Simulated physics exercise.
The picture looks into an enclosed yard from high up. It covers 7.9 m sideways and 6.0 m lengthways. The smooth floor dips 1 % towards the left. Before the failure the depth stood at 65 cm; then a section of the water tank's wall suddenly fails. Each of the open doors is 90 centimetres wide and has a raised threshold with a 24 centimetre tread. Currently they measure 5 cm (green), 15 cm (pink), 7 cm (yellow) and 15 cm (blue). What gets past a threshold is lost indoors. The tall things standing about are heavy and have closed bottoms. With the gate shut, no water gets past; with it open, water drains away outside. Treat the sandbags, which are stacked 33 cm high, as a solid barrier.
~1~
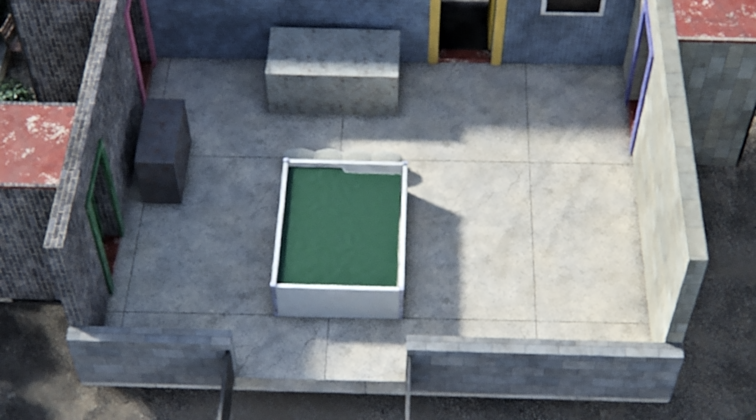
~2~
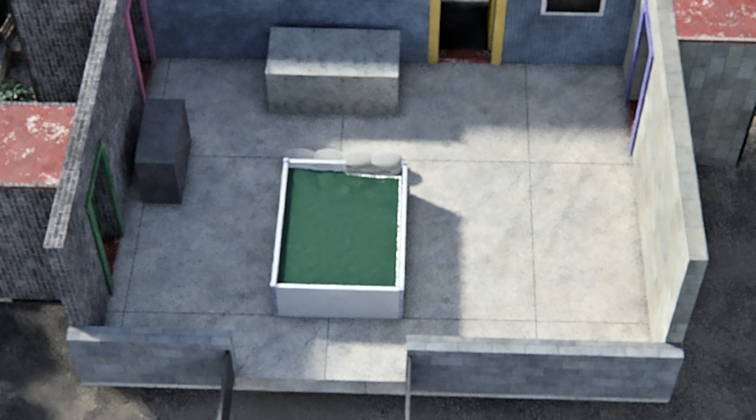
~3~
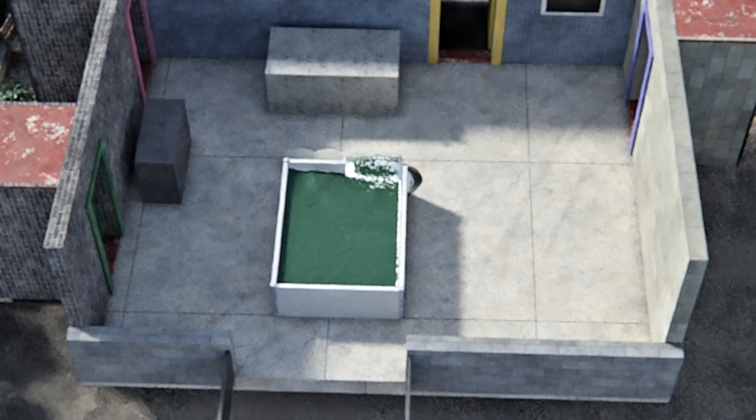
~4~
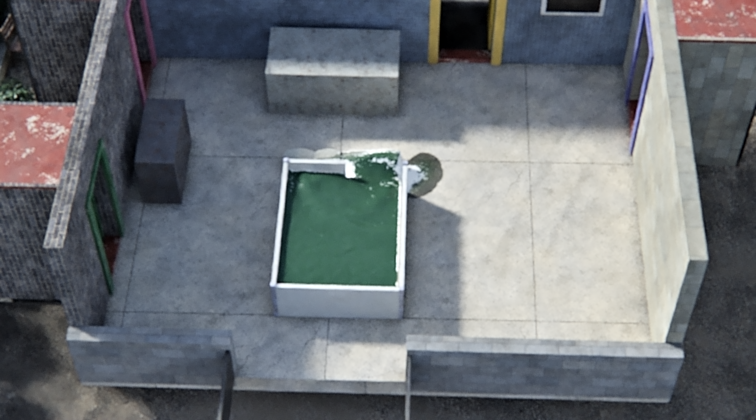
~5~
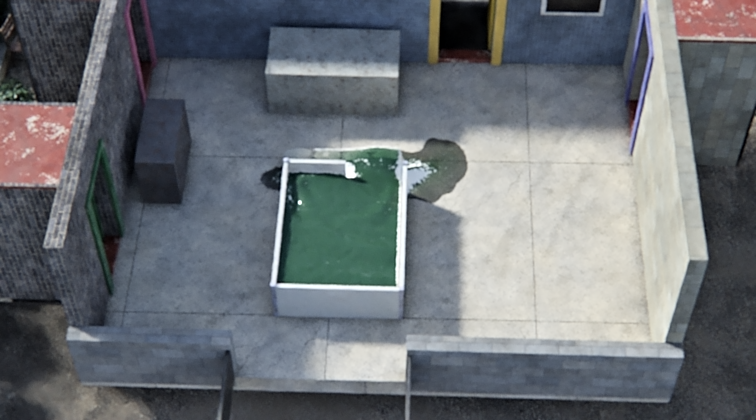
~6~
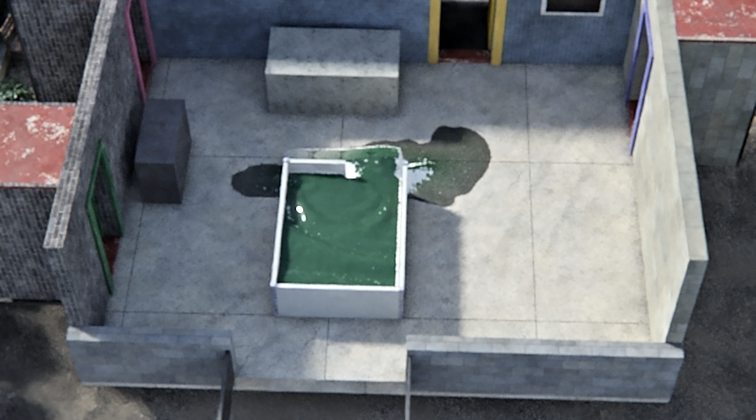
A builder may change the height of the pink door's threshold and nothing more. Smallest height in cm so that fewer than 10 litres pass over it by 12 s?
I would say 8.5 cm.
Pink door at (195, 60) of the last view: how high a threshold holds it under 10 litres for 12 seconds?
It needs about 8.5 cm.
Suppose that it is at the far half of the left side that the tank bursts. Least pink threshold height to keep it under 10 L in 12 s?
At least roughly 19 centimetres tall.
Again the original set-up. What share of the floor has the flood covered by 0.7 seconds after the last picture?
Close to 25 per cent of it is wet.
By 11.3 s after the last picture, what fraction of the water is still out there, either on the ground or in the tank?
Water still present: Approx. 96 %.
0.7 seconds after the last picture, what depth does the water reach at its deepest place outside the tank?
Up to some 57 centimetres, I'd say.
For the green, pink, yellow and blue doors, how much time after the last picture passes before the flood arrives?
Arrival: Green 1.2 s, pink 1.8 s, yellow 1.1 s, blue 1.4 s.
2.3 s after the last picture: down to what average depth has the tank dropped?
About 38 centimetres.
Then, 0.7 s after the last picture water covers 25 % of the floor, deepest (57 cm) near (373, 179); it has not reached the pink door.
Then, 2.3 s after the last picture water covers 55 % of the floor, deepest (36 cm) near (373, 179); 5 cm at the pink door, 0 litres in over its 15 cm threshold.
Then, 11.3 s after the last picture water covers 95 % of the floor, deepest (16 cm) near (373, 179); 6 cm at the pink door, 0 litres in over its 15 cm threshold.
At the pink door as built, the water peaked near 12 cm, 3.1 s after the last picture.
With a threshold of 7.5 cm, 18 litres would have come in within the 12 s; with 10.5 cm, 2 litres. So under 10 litres takes about 8.5 cm.
